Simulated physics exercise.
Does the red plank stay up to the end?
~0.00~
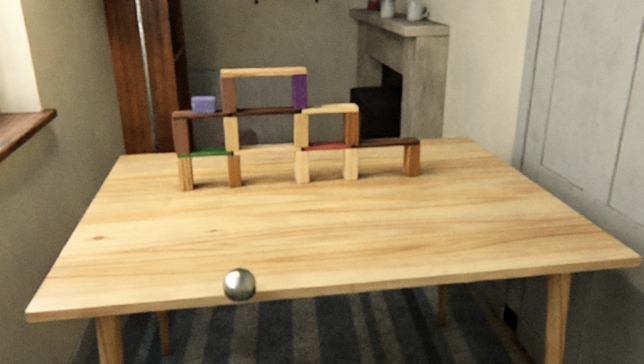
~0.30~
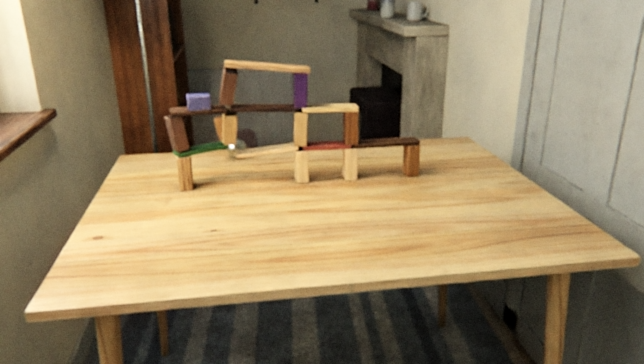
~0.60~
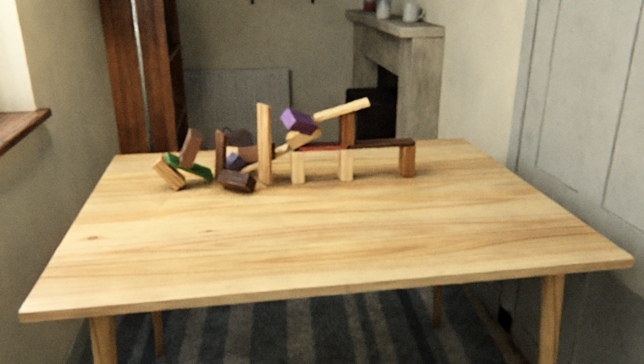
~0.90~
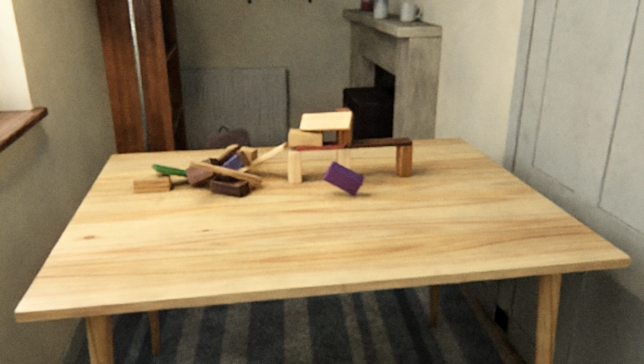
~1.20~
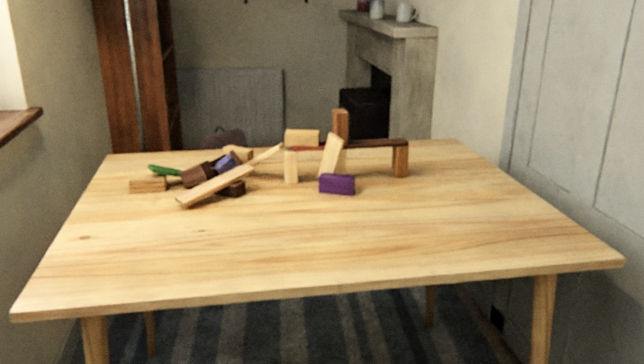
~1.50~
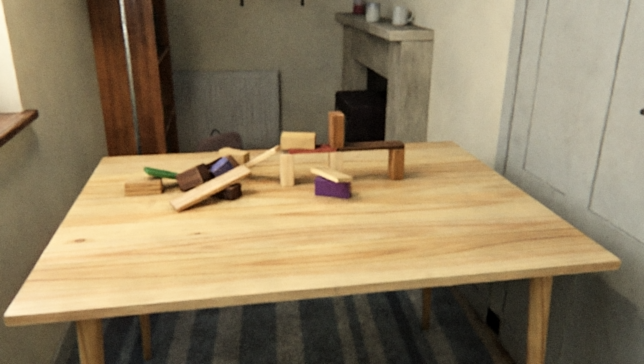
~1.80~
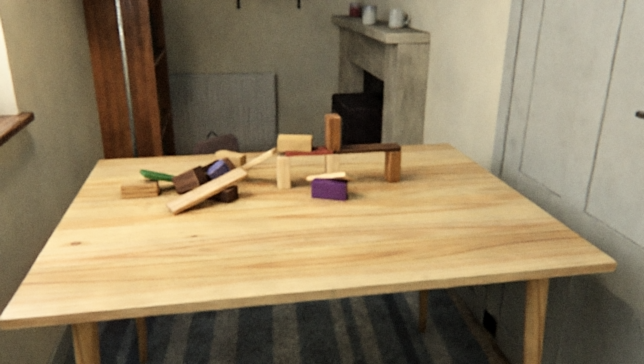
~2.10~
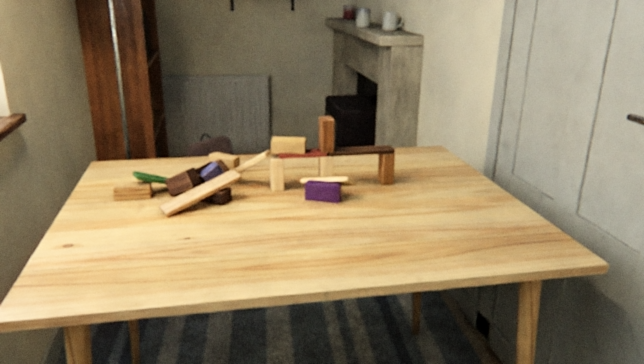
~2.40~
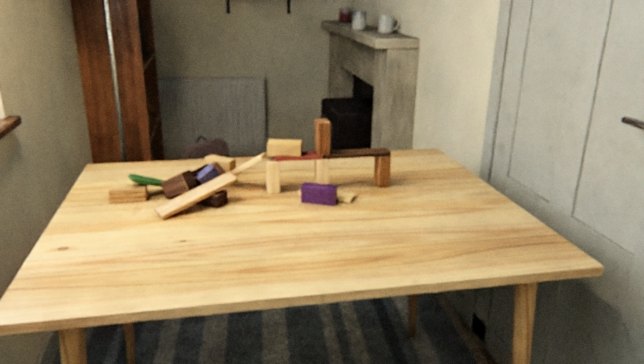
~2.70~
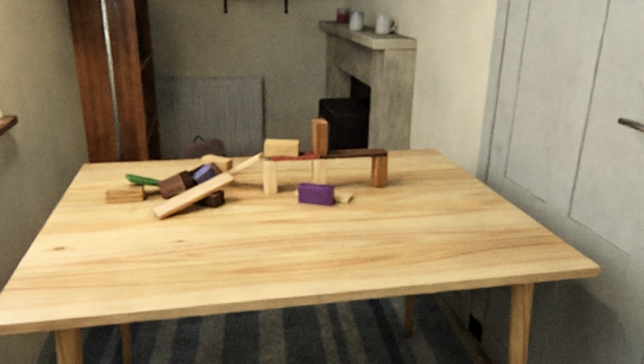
Yes, the red plank stays up on the low right-hand part of the structure, even though the left side collapses.
